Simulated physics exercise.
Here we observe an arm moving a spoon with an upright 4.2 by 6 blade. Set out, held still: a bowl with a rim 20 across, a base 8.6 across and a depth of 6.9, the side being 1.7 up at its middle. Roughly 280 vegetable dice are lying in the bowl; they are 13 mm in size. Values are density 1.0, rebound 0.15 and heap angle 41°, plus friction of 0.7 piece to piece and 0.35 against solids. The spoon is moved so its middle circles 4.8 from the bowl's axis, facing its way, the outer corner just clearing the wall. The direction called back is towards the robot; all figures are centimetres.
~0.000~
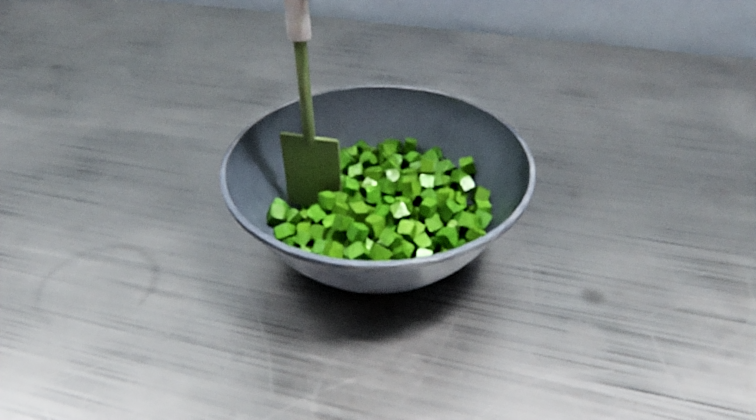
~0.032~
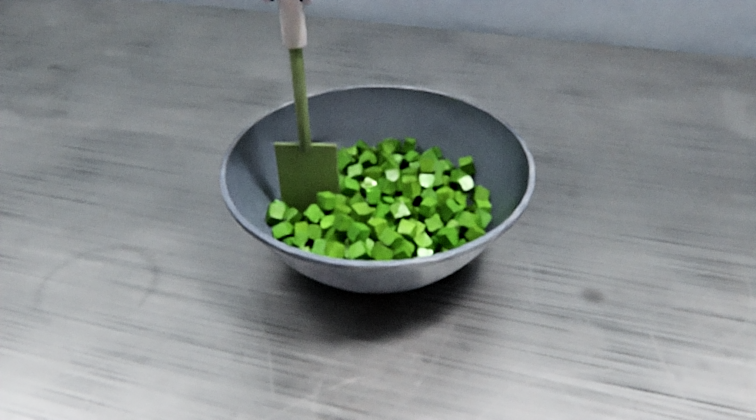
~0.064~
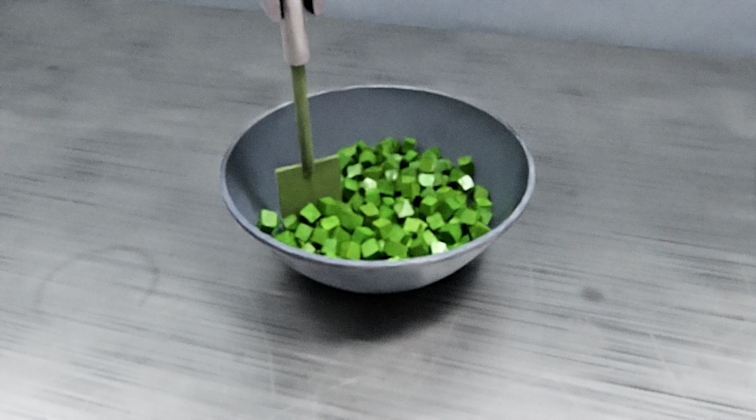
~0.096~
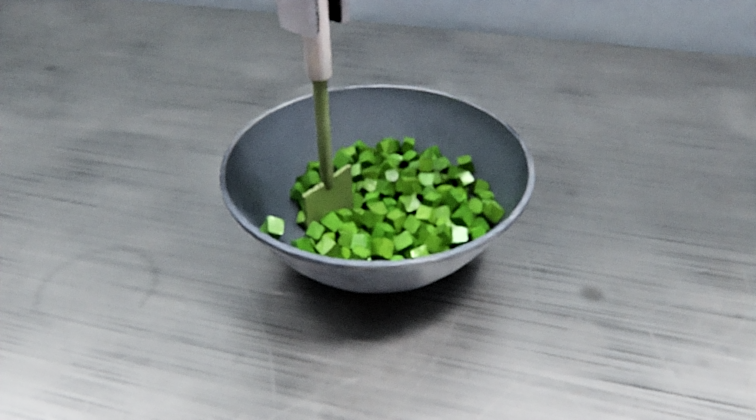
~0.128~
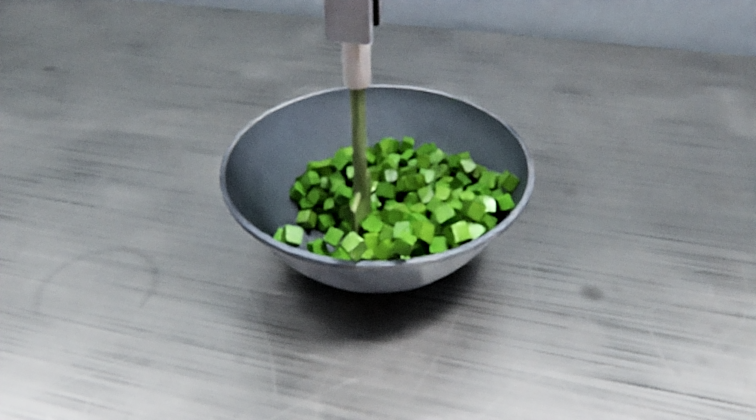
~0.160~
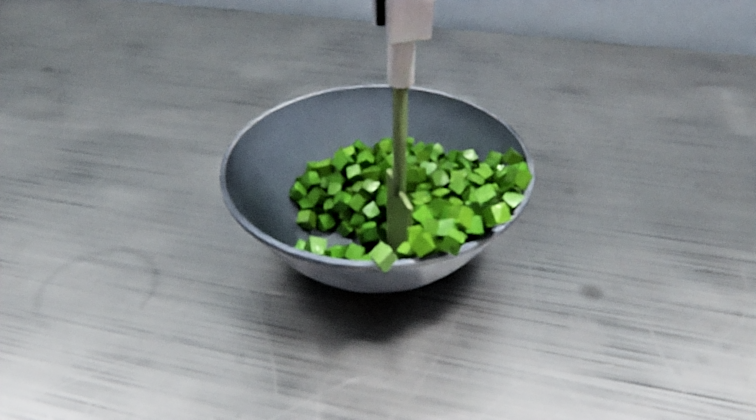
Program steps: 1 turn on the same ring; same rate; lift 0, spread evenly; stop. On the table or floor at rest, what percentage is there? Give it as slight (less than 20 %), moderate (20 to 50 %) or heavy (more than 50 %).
It is moderate.
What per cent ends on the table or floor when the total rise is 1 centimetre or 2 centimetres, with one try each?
Close to 35 and 30 percent, in that order.
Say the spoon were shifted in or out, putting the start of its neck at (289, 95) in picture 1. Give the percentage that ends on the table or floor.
Table or floor share: Near 20 %.
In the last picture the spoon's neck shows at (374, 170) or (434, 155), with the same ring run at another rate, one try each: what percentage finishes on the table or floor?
First try: Around 25 %; second try: Around 50 %.
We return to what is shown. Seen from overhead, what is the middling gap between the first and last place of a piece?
11 cm.
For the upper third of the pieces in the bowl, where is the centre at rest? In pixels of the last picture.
Estimated centre: (315, 238).
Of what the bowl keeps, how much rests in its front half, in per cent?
Close to 75 in a hundred.
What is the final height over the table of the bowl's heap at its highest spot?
7.5 cm, give or take.
After 0.26 s, 210° round, highest piece 13 above the table; 247 in the bowl, 2 on the table or floor, 33 in flight or on the tool.
After 0.37 s, 298° round, highest piece 11 above the table; 214 in the bowl, 31 on the table or floor, 37 in flight or on the tool.
After 0.62 s, 0° round, highest piece 8 above the table; 187 in the bowl, 95 on the table or floor.
After 1.32 s, 0° round, highest piece 8 above the table; 187 in the bowl, 95 on the table or floor.
At rest, 187 in the bowl, 95 on the table or floor. That is 34 % on the table or floor.
